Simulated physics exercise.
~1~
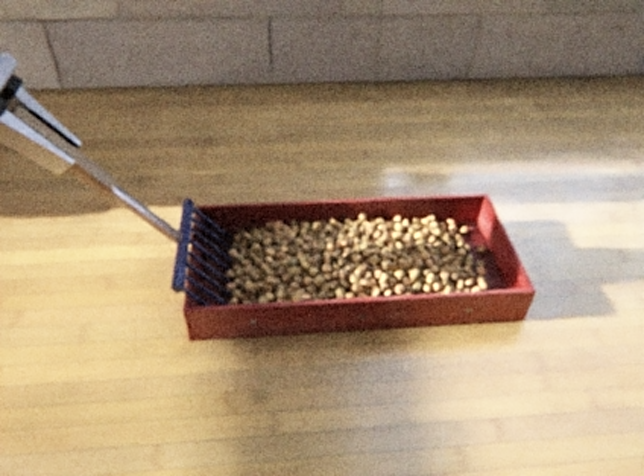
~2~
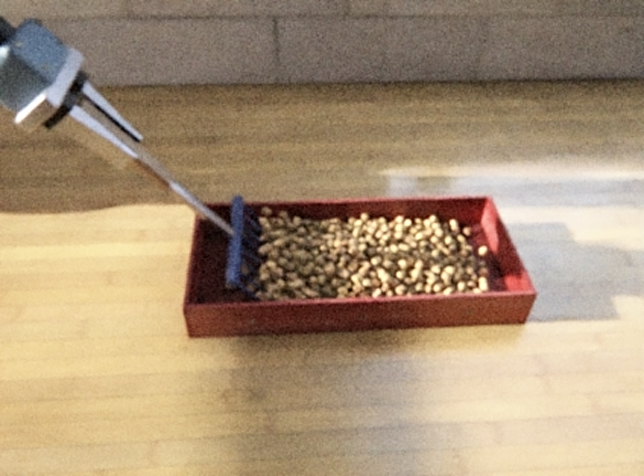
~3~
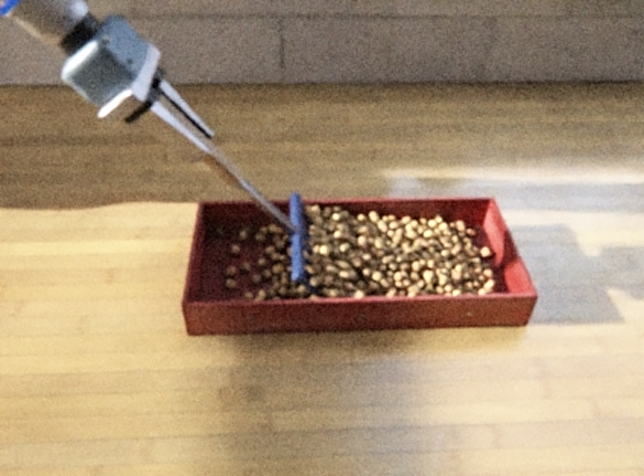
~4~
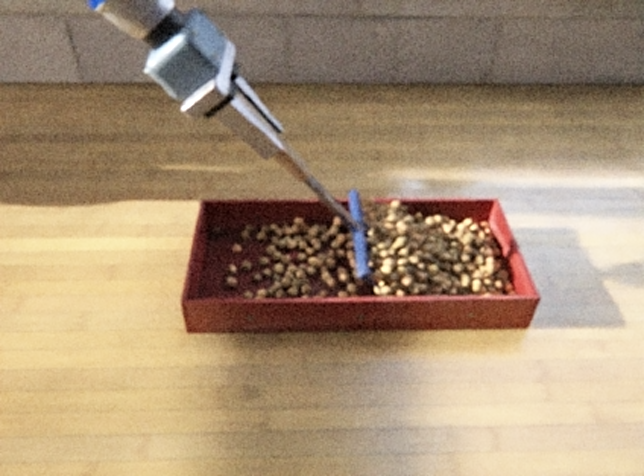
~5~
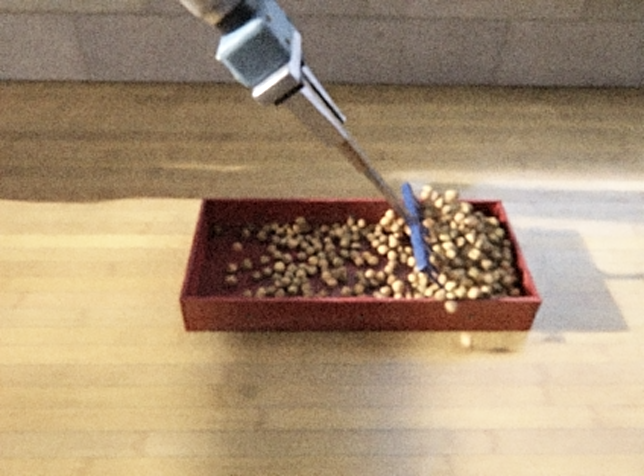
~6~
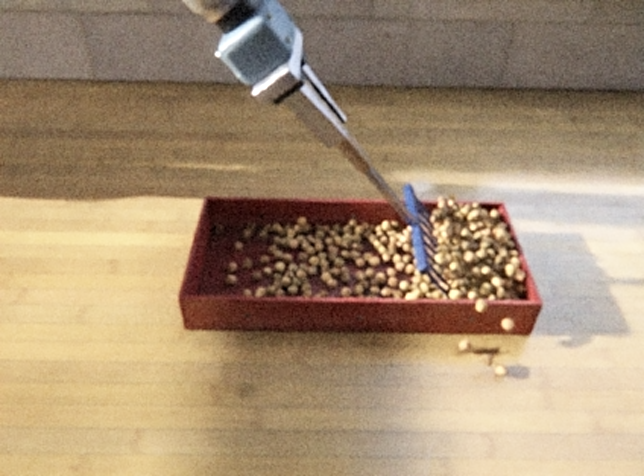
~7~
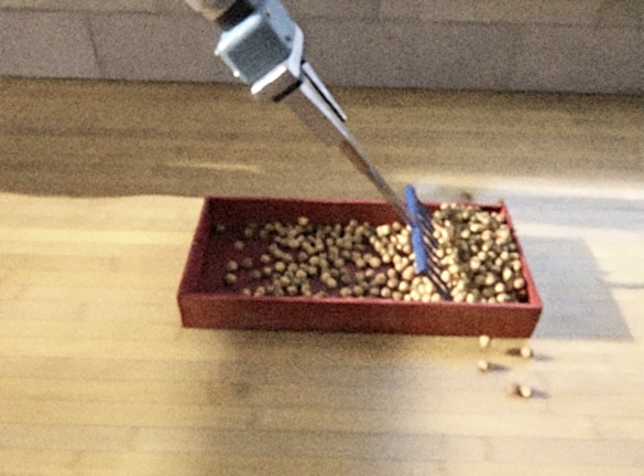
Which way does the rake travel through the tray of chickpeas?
The rake travels to the right, pushing many of the chickpeas toward the right end of the tray before it stops.
